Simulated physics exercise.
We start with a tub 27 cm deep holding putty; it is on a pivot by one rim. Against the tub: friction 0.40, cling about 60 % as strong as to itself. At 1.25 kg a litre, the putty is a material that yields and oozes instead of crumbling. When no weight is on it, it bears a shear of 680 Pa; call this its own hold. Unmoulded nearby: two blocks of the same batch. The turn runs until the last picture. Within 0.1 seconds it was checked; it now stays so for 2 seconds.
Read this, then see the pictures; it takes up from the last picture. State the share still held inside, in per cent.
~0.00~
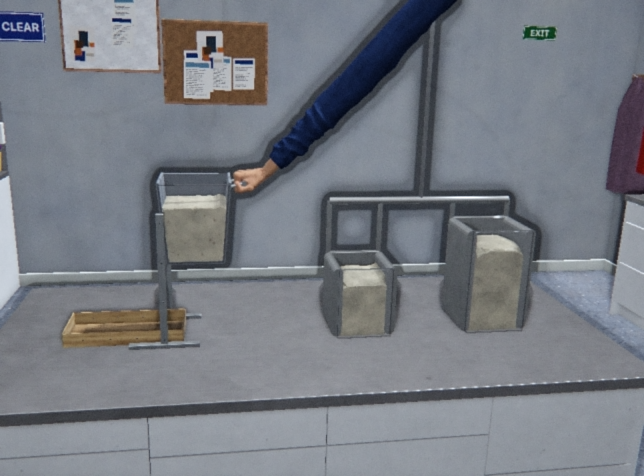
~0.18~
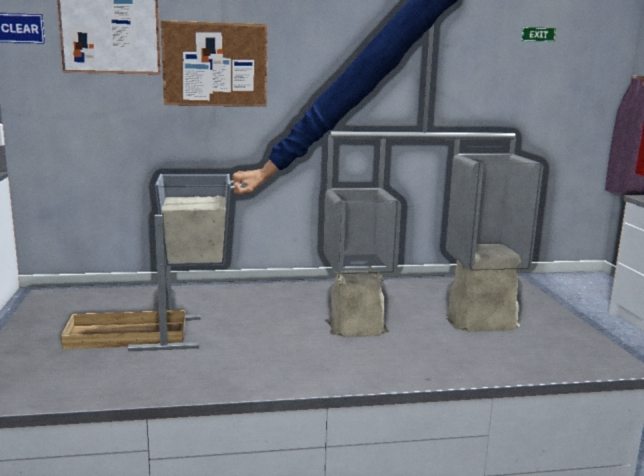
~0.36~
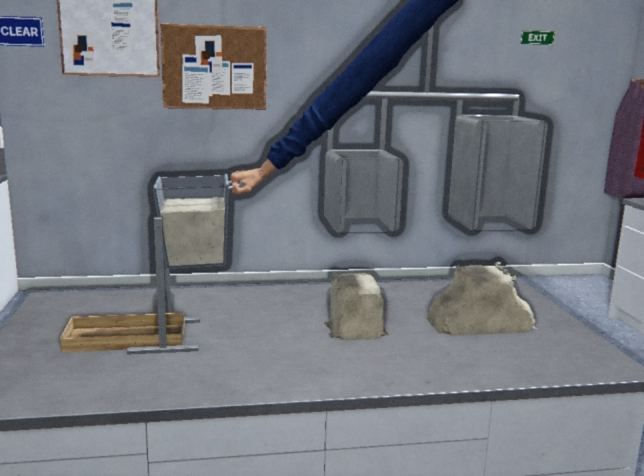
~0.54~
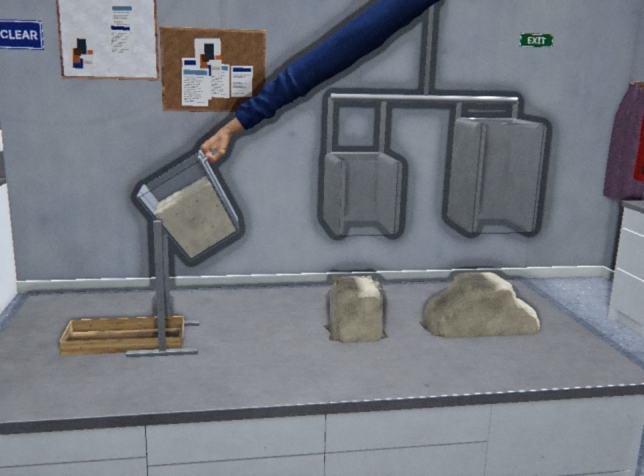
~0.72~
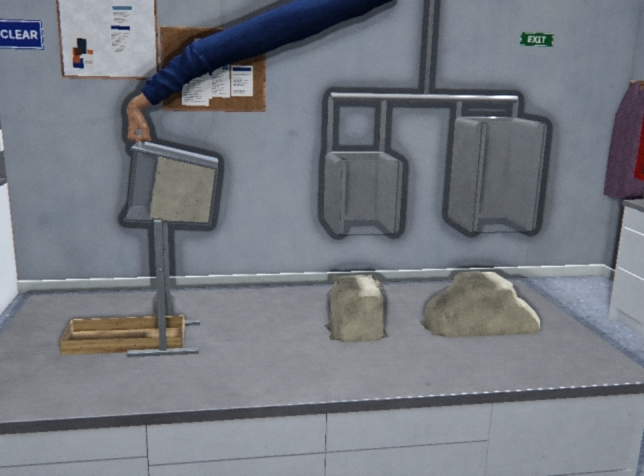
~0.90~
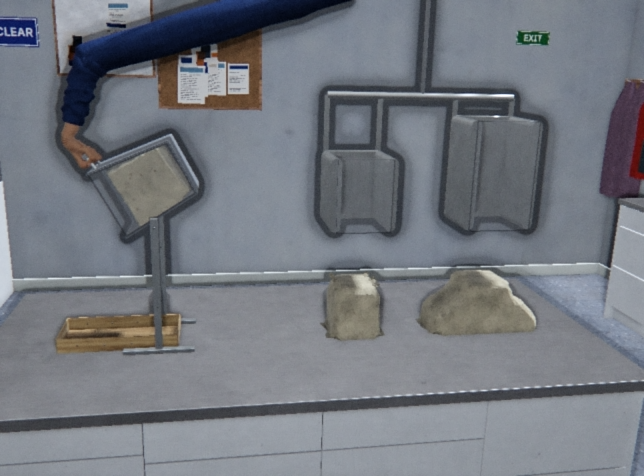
Roughly 0 per cent is still held inside.
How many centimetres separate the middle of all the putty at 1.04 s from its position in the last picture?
Around 11 centimetres.
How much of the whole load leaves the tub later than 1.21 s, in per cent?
I'd say close to 0 in a hundred.
By 1.04 s, the tub is at 118 degrees and holds 75 %.
By 1.21 s, the tub is at 118 degrees and holds 0 %.
By 1.38 s, the tub is at 118 degrees and holds 0 %.
By 1.55 s, the tub is at 118 degrees and holds 0 %.
By 2.90 s, at the end, the tub is at 118 degrees and holds 0 %.
